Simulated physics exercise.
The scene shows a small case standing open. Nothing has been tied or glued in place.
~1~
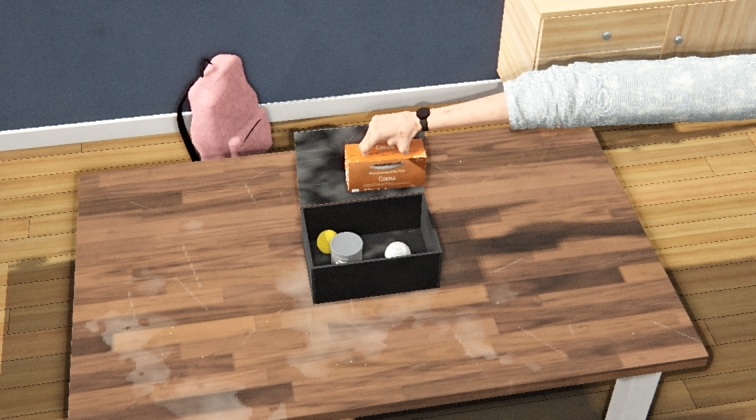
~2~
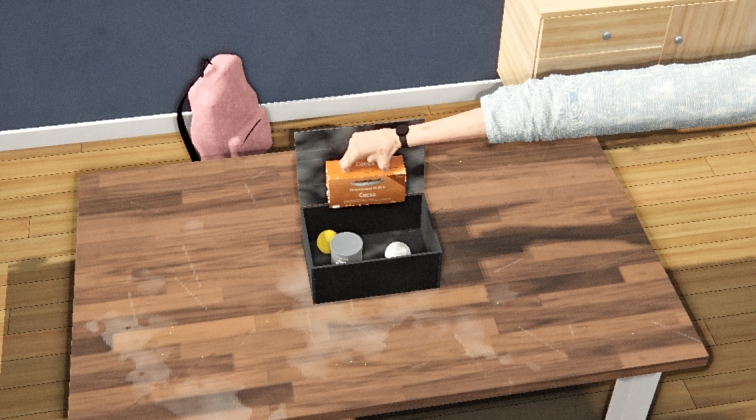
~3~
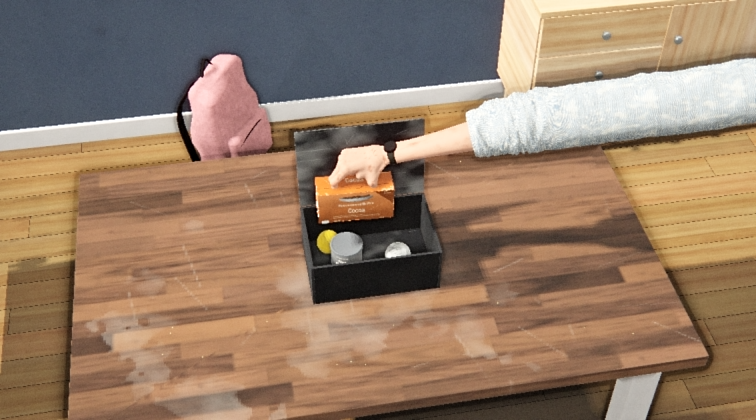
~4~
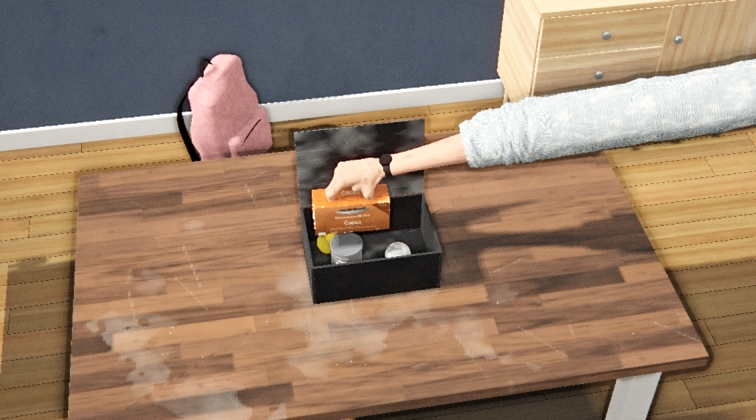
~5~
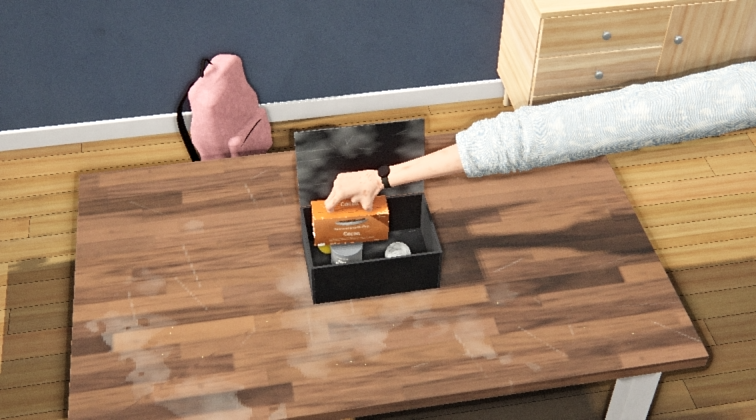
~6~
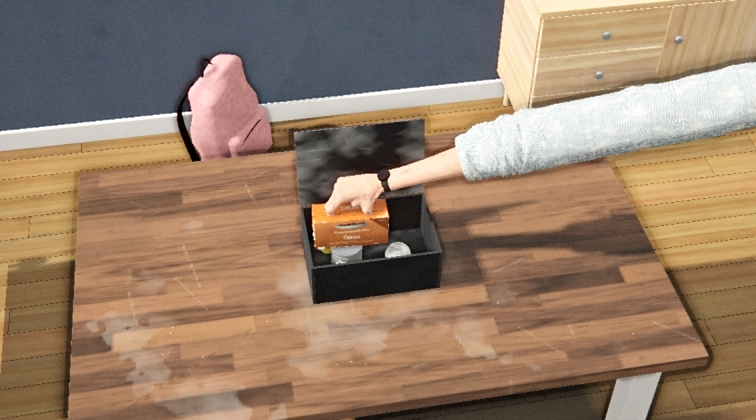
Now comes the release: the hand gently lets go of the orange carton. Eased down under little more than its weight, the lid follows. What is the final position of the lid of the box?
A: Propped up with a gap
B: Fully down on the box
Answer: A.
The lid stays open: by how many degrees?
Angle: About 45°.
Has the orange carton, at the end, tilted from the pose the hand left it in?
The orange carton keeps its pose.
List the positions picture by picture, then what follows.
In the first picture, still above its spot; orange carton (385, 165).
In the second picture, still above its spot; orange carton (366, 182); grey tin (347, 258).
In the third picture, still above its spot; orange carton (355, 197).
In the fourth picture, still above its spot; orange carton (351, 210).
In the fifth picture, still above its spot; orange carton (350, 221).
In the sixth picture, put in, still held; orange carton (350, 224).
Then, 1.10 s past the last view, lid starting down.
Then, 1.60 s past the last view, lid 57° above the rim.
Then, 3.30 s past the last view, lid 45° above the rim.
Finally, lid 45° above the rim; all 4 still in place. Final places as the last picture's camera would see them, orange carton near (350, 225).
